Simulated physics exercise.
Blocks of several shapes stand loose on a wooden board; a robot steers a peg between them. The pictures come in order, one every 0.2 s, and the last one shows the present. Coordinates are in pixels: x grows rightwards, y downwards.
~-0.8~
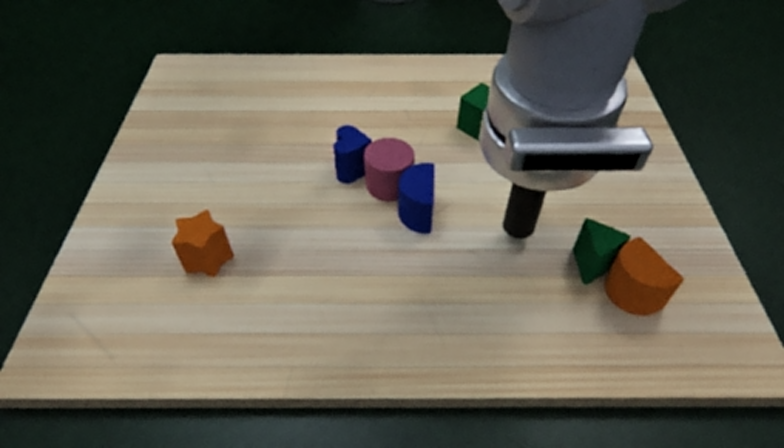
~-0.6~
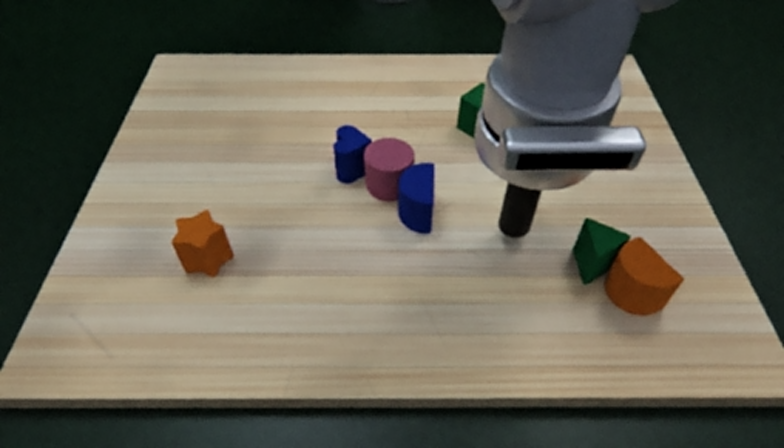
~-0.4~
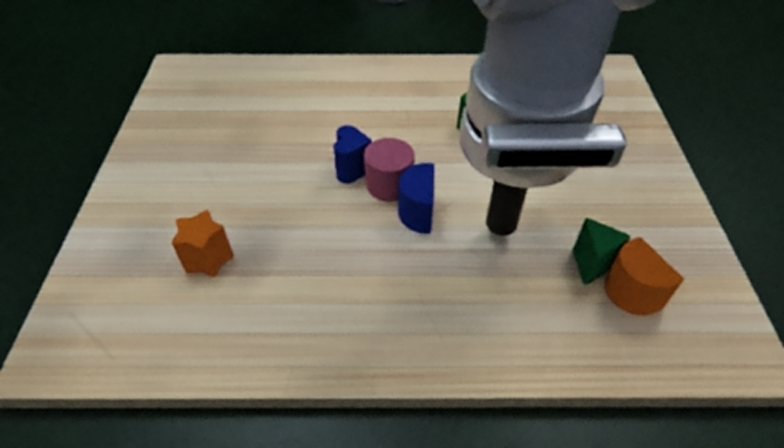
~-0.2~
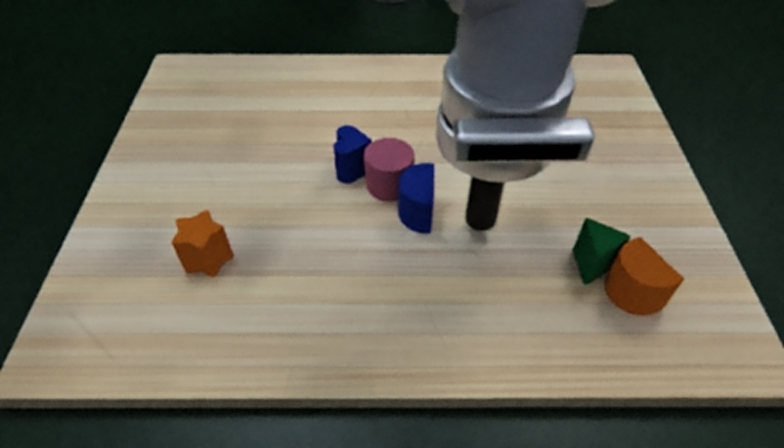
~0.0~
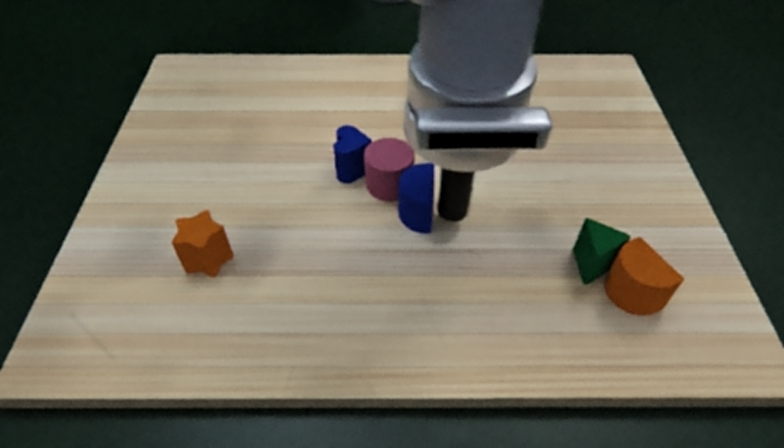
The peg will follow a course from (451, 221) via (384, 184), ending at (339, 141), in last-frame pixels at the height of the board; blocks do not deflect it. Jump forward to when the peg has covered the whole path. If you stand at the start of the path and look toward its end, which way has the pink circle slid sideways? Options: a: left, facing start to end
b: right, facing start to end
Choice a: Left, facing start to end.
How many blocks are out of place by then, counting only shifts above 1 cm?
It displaces three or more.
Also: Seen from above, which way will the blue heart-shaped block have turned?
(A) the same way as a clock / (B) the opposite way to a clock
B
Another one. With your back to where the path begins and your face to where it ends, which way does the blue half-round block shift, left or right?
Shifts left.
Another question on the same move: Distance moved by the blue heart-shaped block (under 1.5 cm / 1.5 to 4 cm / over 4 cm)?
The answer is over 4 cm.
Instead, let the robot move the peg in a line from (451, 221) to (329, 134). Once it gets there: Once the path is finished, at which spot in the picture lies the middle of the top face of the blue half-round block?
Around (388, 179).
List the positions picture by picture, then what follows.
Lower end of the peg (518, 227), tops of blocks, blue heart-shaped block (350, 138), pink circle (389, 153), blue half-round block (419, 182), in the first picture.
Peg (514, 226), blocks as before, in the second picture.
Peg (501, 224), blocks as before, in the third picture.
Peg (480, 219), blocks as before, in the fourth picture.
Peg (453, 210), blue heart-shaped block (350, 138), pink circle (389, 153), blue half-round block (419, 182), in the fifth picture.
What follows on the original path. One third of the way, peg (404, 186); blue heart-shaped block (331, 125), turned 25° anticlockwise; pink circle (364, 141); blue half-round block (375, 175), turned 10° anticlockwise.
Two thirds of the way, peg (366, 159); blue heart-shaped block (302, 110); pink circle (333, 125); blue half-round block (366, 176), turned 35° anticlockwise.
At the end, peg (338, 131); blue heart-shaped block (264, 101), turned 35° anticlockwise; pink circle (301, 104); blue half-round block (366, 176), turned 35° anticlockwise.
